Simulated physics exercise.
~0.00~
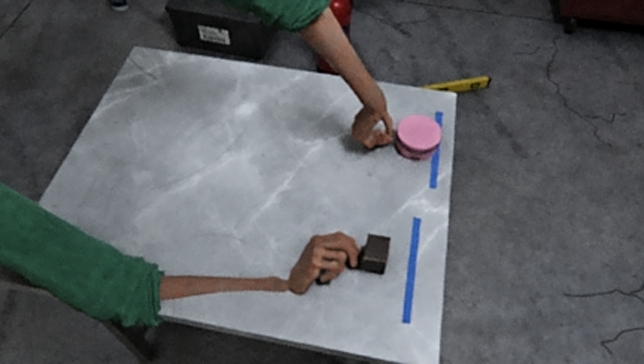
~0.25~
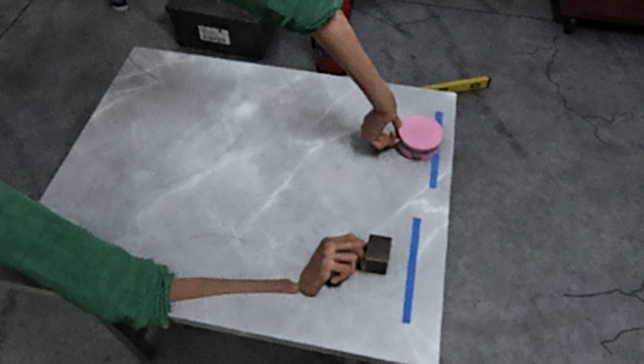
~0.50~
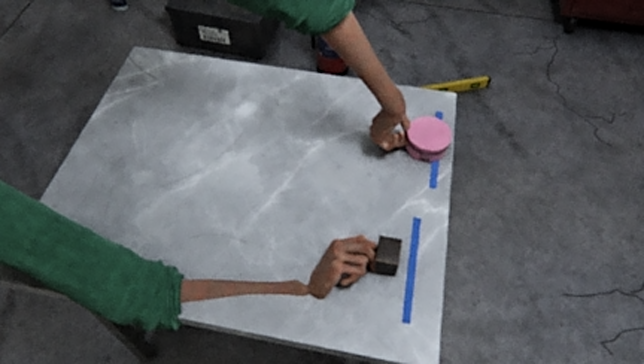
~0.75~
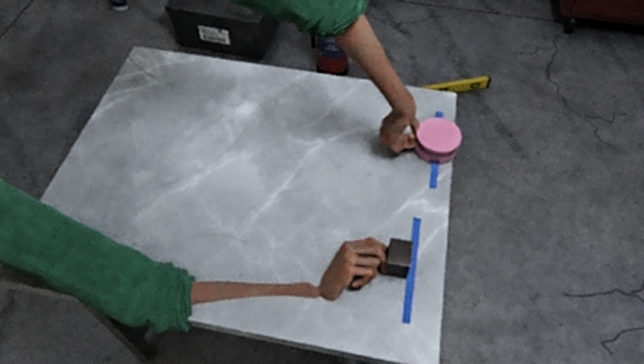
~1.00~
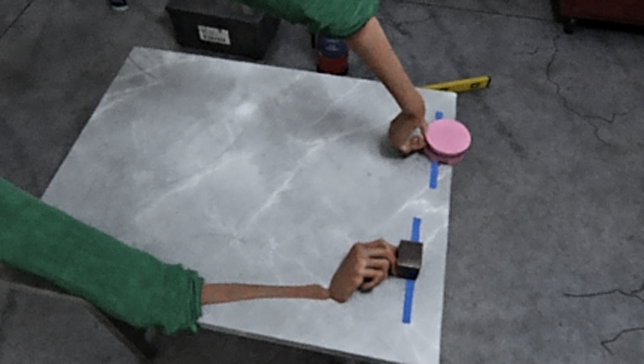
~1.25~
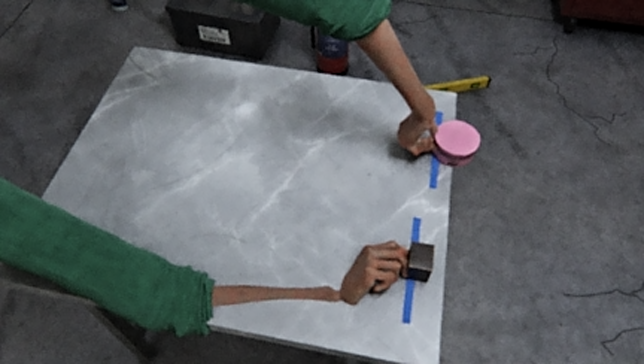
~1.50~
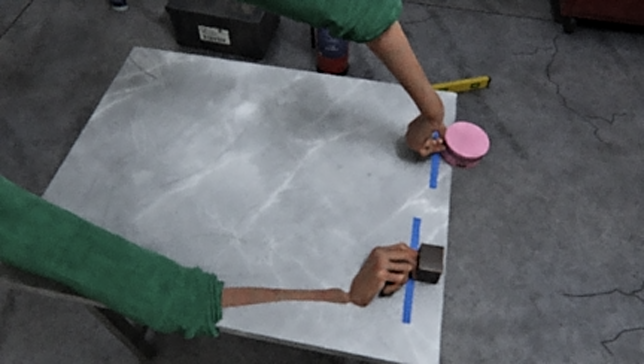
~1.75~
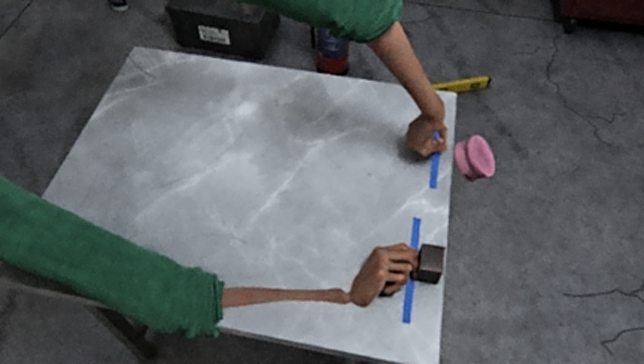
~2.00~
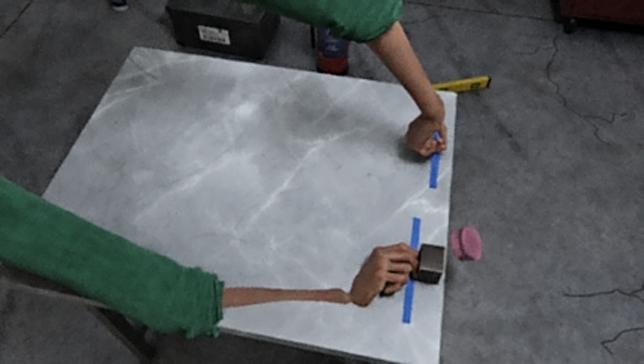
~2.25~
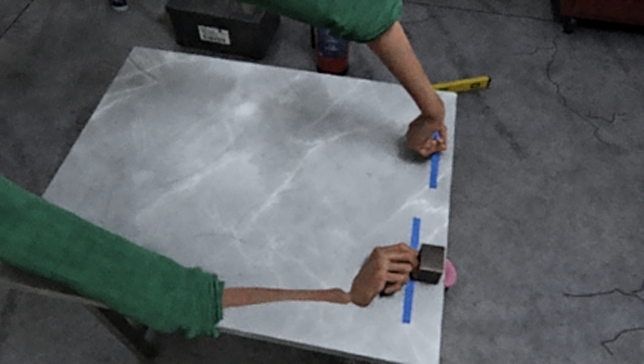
Pink tub and dark block being pushed right across a grey table by two hands, the tub toppling off, the block staying on.
